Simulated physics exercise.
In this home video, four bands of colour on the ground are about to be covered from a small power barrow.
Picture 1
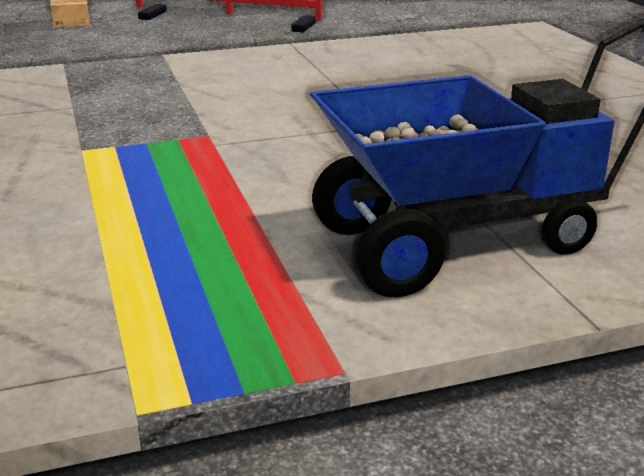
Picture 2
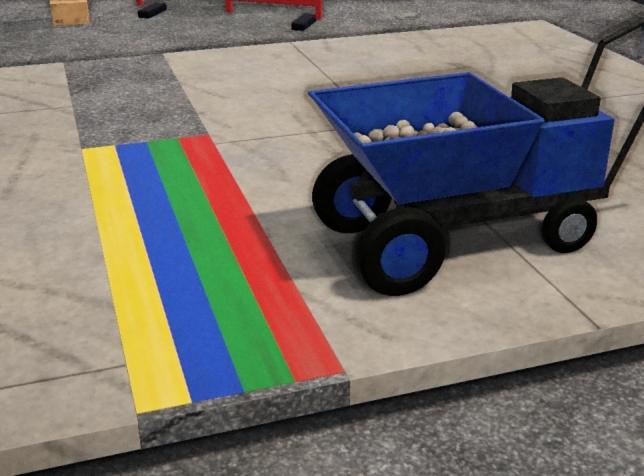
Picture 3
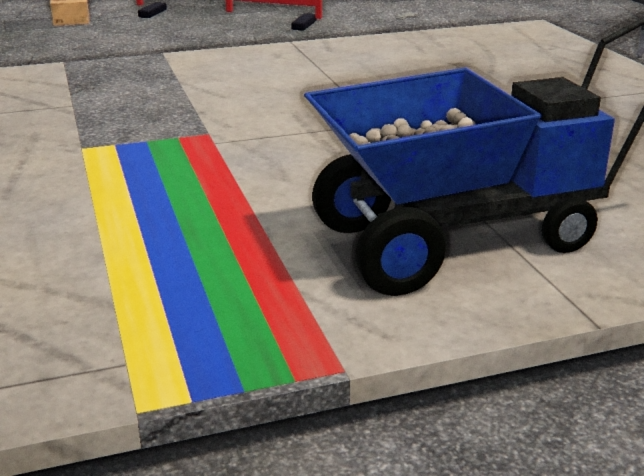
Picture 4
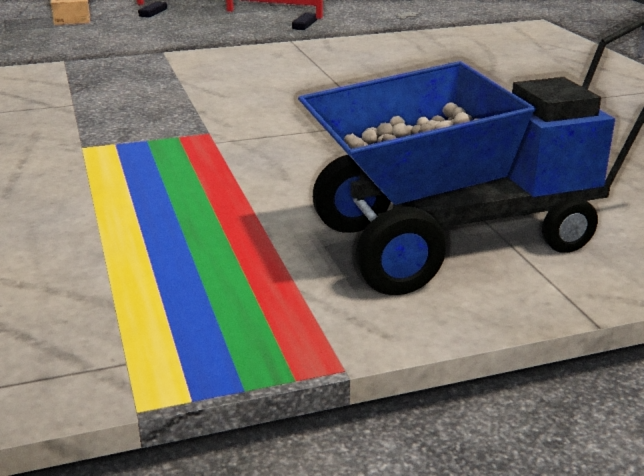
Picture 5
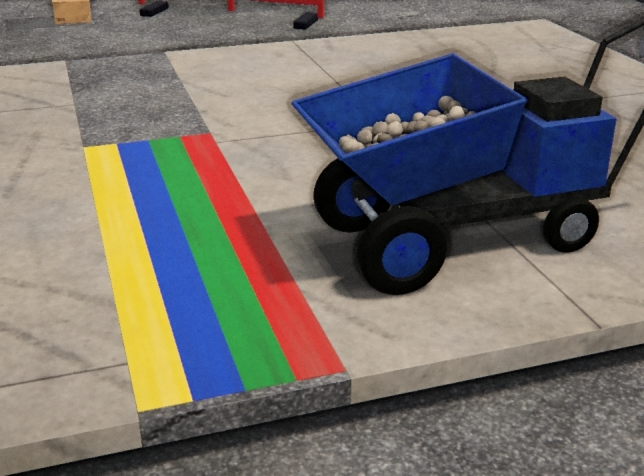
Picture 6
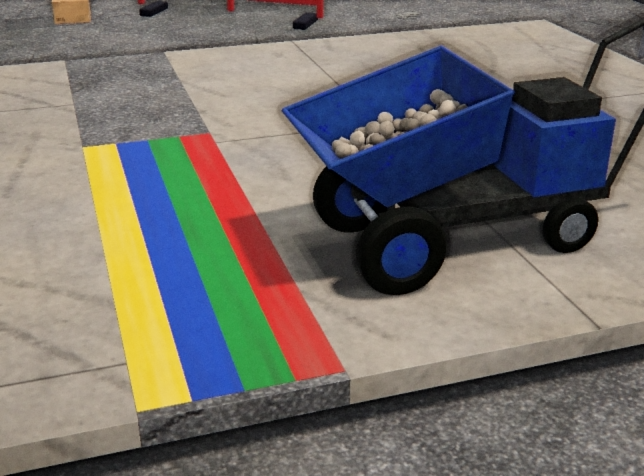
The clip opens on a small blue power barrow loaded with round pebbles, its skip level, standing right of yellow, blue, green and red bands on the ground. The skip slowly tilts forward to the left, its lip dipping and rear rising, while the wheels stay still.
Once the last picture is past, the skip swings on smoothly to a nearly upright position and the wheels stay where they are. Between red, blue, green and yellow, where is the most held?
On green.
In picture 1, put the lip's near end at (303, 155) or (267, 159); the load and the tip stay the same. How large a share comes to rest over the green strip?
About 0 per cent for the first spot and about 0 per cent for the second.
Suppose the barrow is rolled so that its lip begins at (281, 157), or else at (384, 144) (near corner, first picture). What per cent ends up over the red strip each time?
In order: 0 % and 30 %.
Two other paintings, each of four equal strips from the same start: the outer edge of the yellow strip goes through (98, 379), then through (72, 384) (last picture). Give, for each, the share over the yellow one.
The first gives around 0 per cent, the second around 0 per cent.
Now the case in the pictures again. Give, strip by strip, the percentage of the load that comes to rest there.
Red strip about 15 per cent, green strip about 40 per cent, blue strip about 15 per cent, yellow strip about 0 per cent.
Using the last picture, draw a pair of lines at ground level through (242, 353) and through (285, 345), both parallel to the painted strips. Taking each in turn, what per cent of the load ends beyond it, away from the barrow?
In order: Near 20 %, then 60 %.
Soon after the last picture, skip tipped steeply; all in the skip.
A little later, skip tipped right over; nearly all in the skip; a stray few over the green strip.
Later still, skip tipped right over; about half in the skip; a small part over the red strip; about a quarter over the green strip; a small part over the blue strip.
At rest, skip tipped right over; about a third in the skip; a small part over the red strip; about a third over the green strip; a small part over the blue strip; a stray few over the yellow strip.
